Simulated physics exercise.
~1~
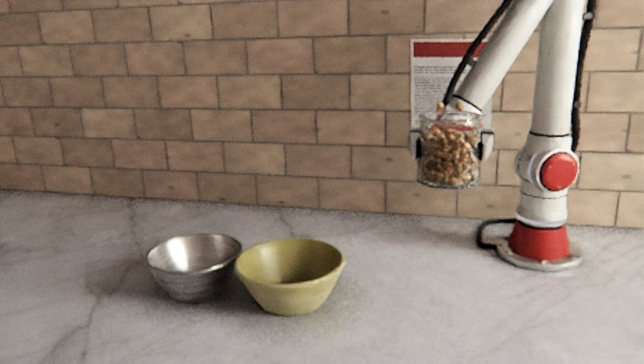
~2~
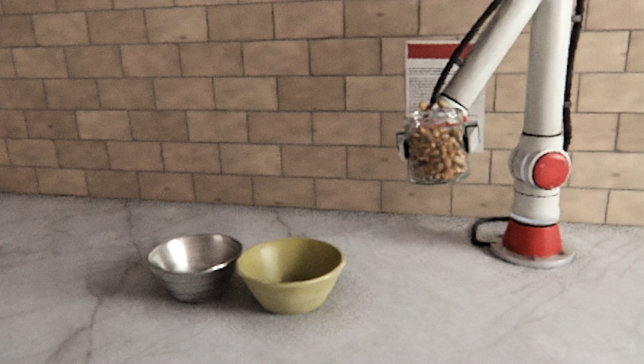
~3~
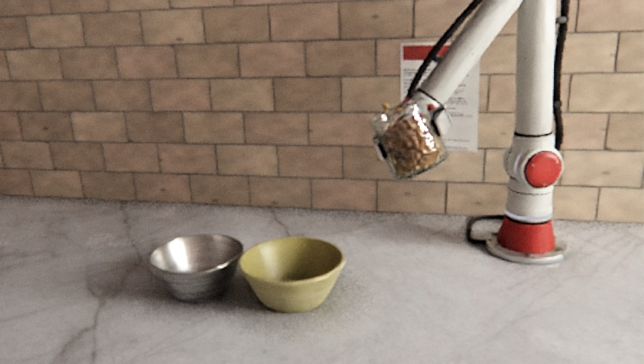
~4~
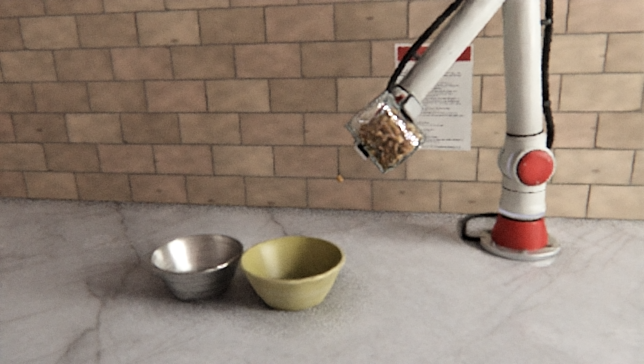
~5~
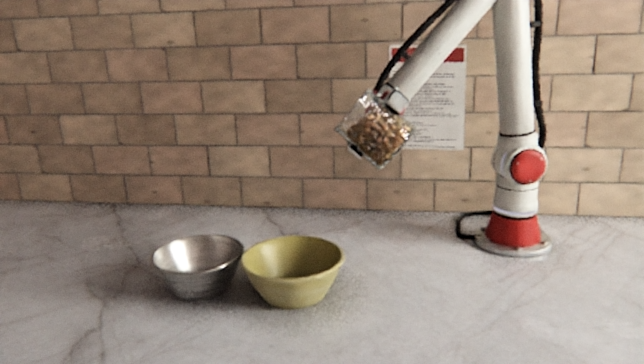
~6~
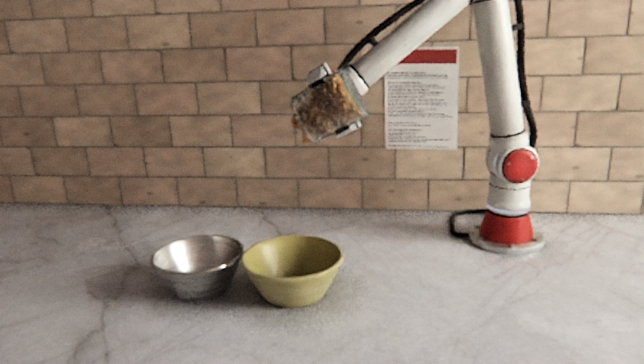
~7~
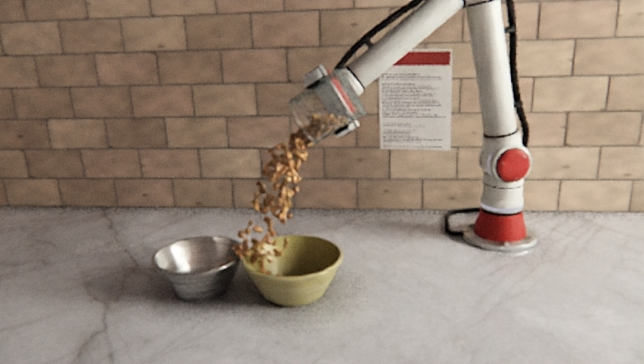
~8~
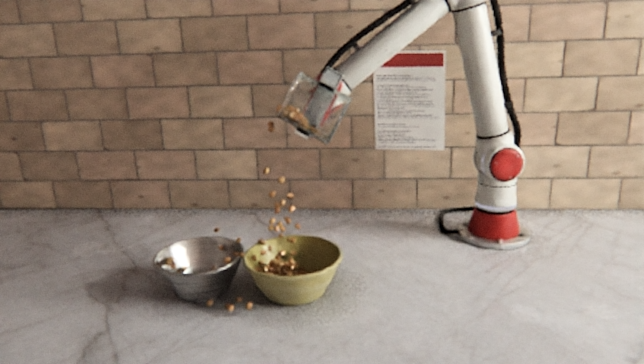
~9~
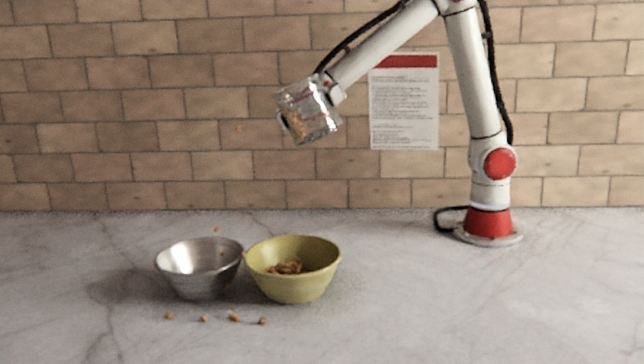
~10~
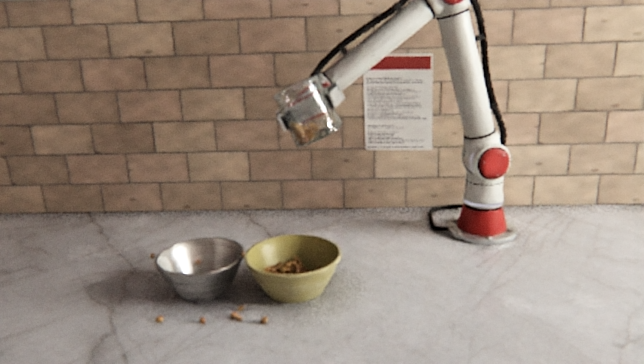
A robot arm tips beans from a clear tumbler mostly into the green bowl, spilling some.
